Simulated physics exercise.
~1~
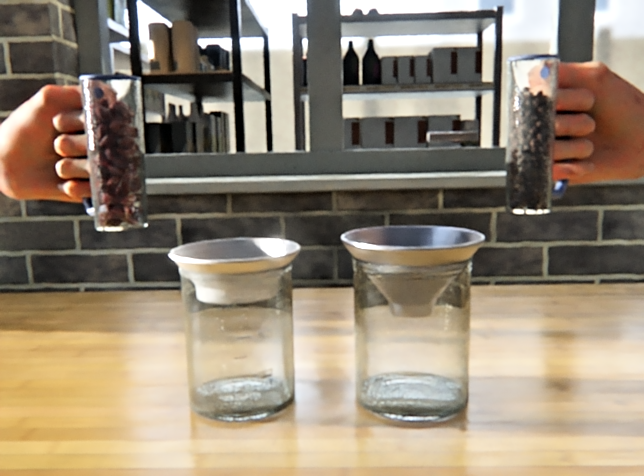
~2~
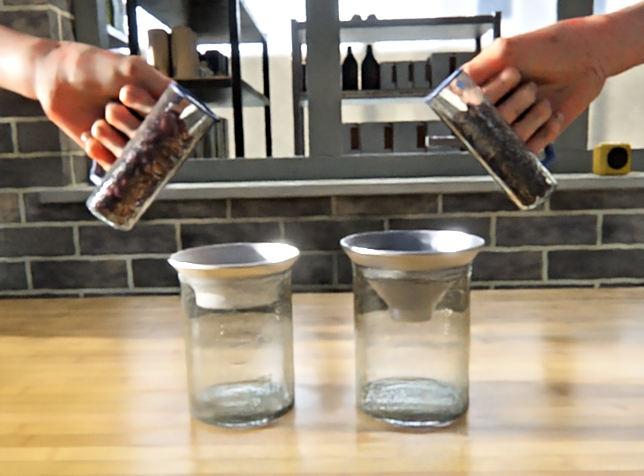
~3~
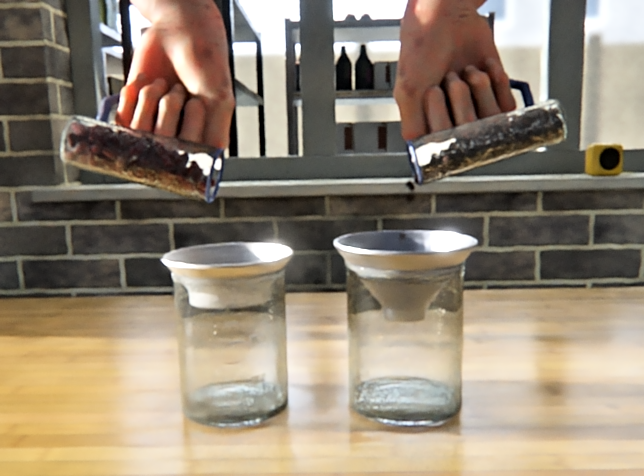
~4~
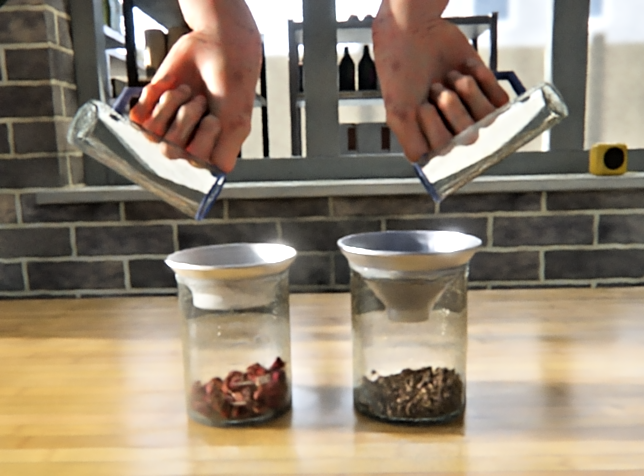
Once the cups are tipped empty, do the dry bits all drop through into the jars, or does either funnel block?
The dry bits all drop through both funnels. The reddish ones end up in the left jar and the dark ones in the right jar.
On a wooden counter, two hands empty cups of dry bits through funnels into jars.
